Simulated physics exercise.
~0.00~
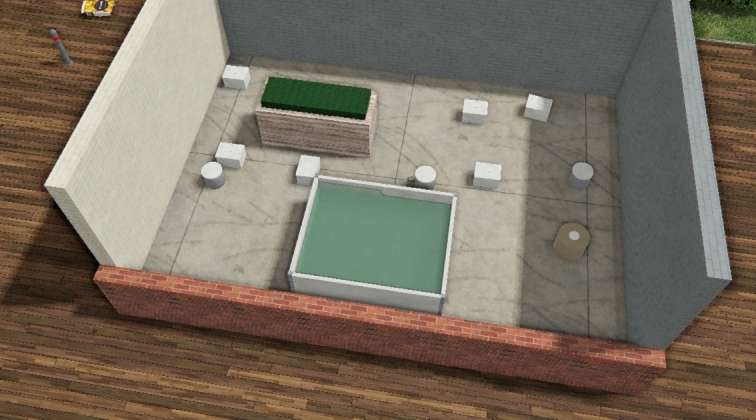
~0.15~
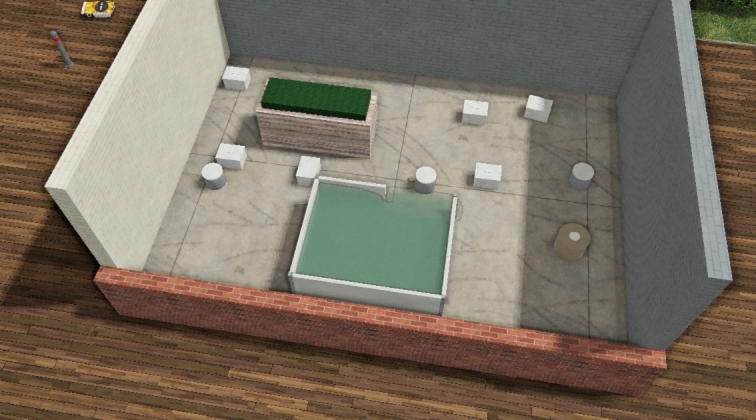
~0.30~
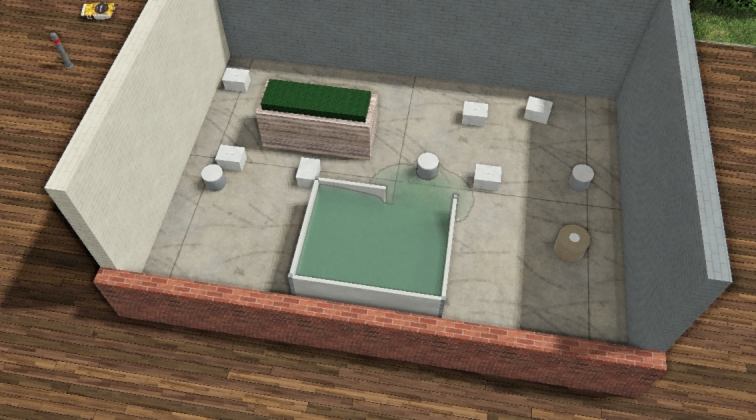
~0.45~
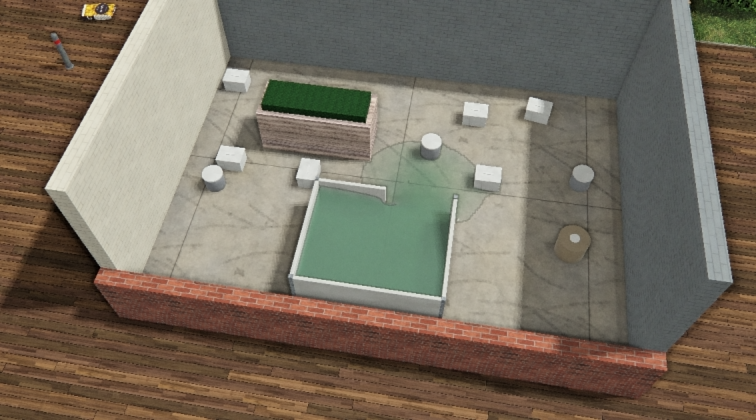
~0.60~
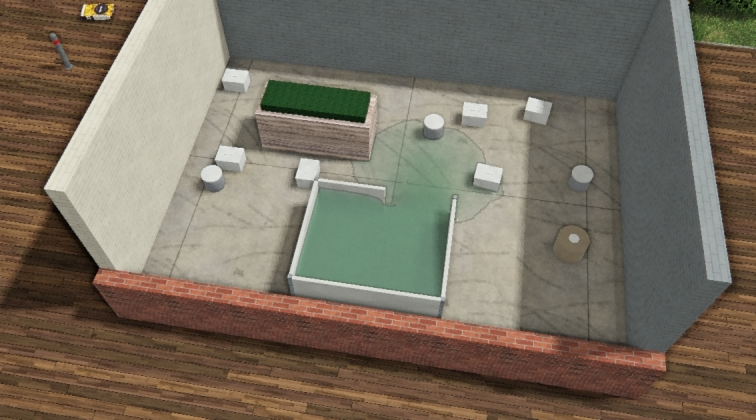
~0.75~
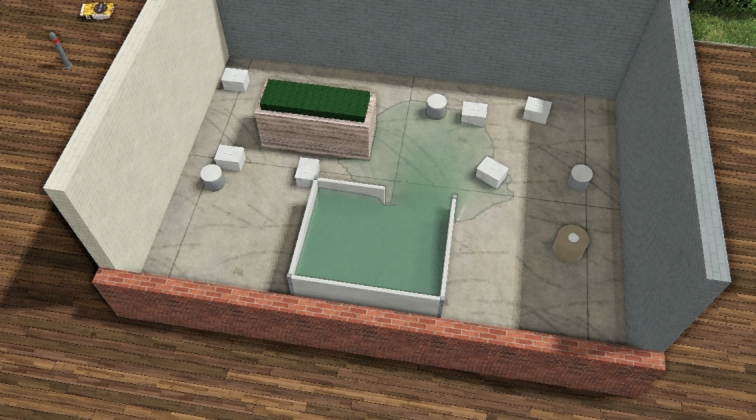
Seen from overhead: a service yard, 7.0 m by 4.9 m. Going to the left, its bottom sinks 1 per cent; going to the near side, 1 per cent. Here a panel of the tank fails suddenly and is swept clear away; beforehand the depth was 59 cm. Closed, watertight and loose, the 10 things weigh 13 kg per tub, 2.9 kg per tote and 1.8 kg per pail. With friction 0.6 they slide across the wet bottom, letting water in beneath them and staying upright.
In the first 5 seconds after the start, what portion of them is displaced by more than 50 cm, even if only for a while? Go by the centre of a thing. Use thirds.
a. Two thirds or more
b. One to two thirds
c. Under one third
b.
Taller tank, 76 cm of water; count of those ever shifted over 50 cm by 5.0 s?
9.
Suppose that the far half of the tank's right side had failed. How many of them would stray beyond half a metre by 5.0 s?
The answer then is 4.
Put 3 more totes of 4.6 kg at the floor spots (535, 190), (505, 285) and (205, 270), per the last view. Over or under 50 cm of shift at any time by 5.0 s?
Beyond it, within it, within it.
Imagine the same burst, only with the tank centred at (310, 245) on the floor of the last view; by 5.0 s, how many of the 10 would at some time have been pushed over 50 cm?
8.
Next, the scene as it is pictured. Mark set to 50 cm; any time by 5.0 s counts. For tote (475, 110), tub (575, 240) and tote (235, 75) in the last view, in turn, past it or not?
Taking them in turn, the answers are greater, smaller and greater.
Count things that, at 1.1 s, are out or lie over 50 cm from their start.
2.
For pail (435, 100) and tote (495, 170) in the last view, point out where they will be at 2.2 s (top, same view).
I'd say close to (440, 63) and close to (607, 118).
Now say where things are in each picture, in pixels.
In the first frame, a pail at (426, 174) rests on the ground; a tote at (488, 171) rests on the ground; water covers 3.3 m2; 0 of 10 have shifted.
In the second frame, a pail at (426, 175) rests on the ground; a tote at (489, 171), on the bottom; water covers 3.8 m2; 0 of 10 have shifted.
In the third frame, a pail at (428, 161), on the bottom, 29 cm from its start; a tote at (488, 173), on the bottom; water covers 4.5 m2; 1 of 10 have shifted.
In the fourth frame, a pail at (432, 141), on the bottom, 70 cm from its start; a tote at (489, 174) rests on the ground; 5.5 m2 under water; 1 of 10 have shifted.
In the fifth frame, a pail at (434, 121) rests on the ground, 113 cm from its start; a tote at (489, 173) rests on the ground; water covers 6.5 m2; 1 of 10 have shifted.
In the sixth frame, a pail at (437, 101) rests on the ground, 158 cm from its start; a tote at (493, 168) rests on the ground, 13 cm from its start; 7.5 m2 under water; 2 of 10 have shifted.
After 1.1 s 2 of 10 are over 50 cm from their spots; 1 afloat.
After 2.2 s 4 of 10 are over 50 cm from their spots; 4 afloat.
After 3.5 s 4 of 10 are over 50 cm from their spots; 6 afloat.
After 5.0 s 6 of 10 are over 50 cm from their spots, and 6 have been at some point; 7 afloat.
